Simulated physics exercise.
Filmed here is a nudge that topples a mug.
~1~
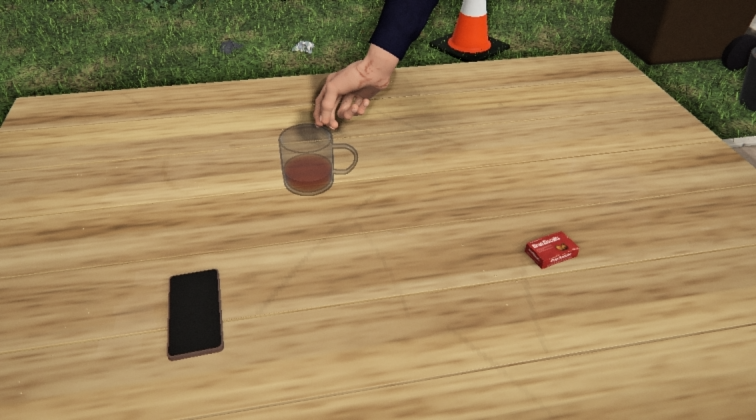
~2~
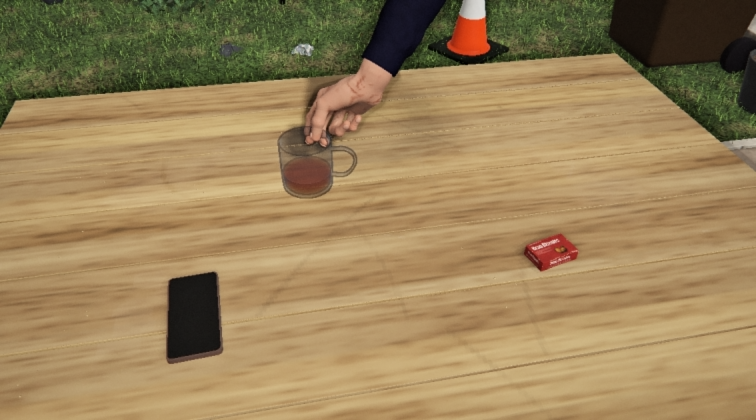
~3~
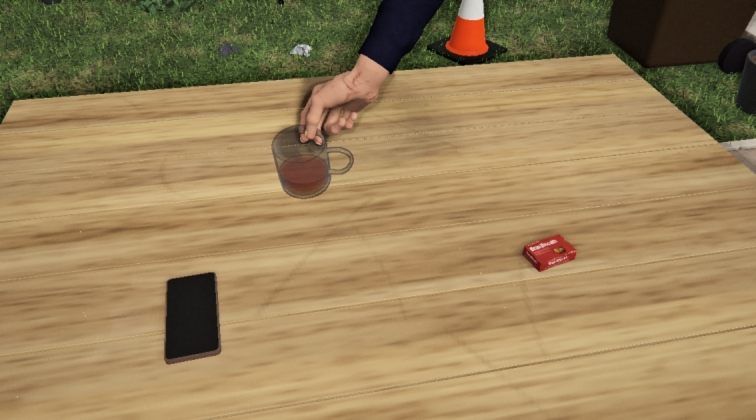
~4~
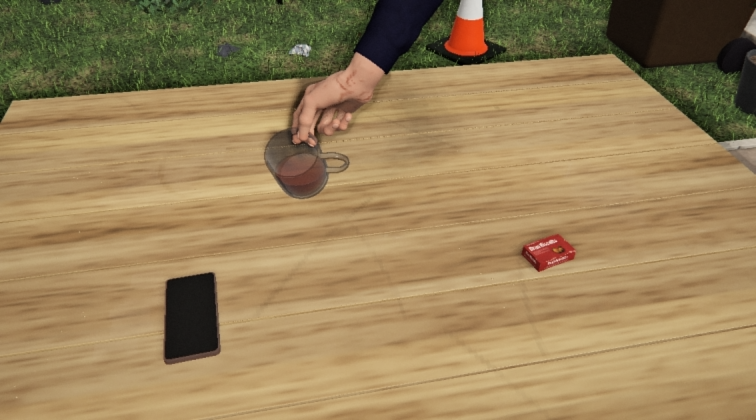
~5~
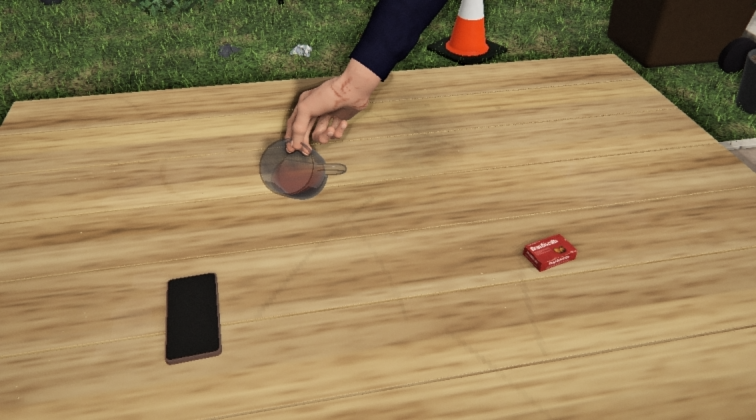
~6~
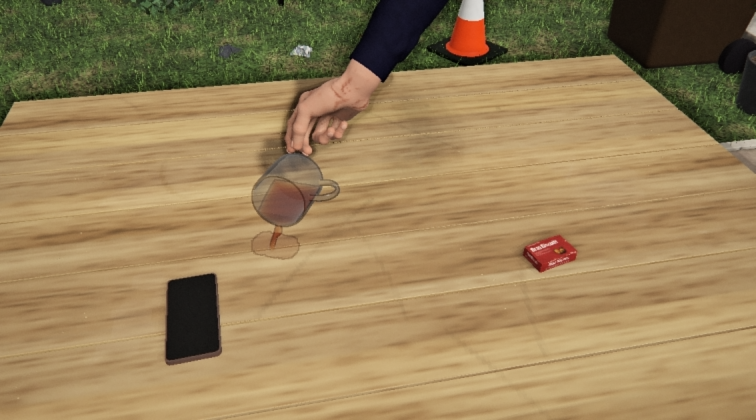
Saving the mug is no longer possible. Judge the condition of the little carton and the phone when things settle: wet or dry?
When things settle, the little carton is untouched; the phone is wet.
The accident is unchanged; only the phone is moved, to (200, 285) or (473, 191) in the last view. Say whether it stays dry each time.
Where first placed it is touched, where next placed it is not touched.
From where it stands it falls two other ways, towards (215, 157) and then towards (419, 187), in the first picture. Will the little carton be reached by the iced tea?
Well, the first time it is left alone, while the second time it gets caught.
Shortly, the puddle covers about as much as a plate; the little carton is still dry; the phone is soaking at its edge.
Then, the puddle covers about as much as a tray; the little carton is still dry; the phone is soaking at its edge.
At the finish, the puddle covers about as much as a tray; the little carton is still dry; the phone is soaking at its edge.
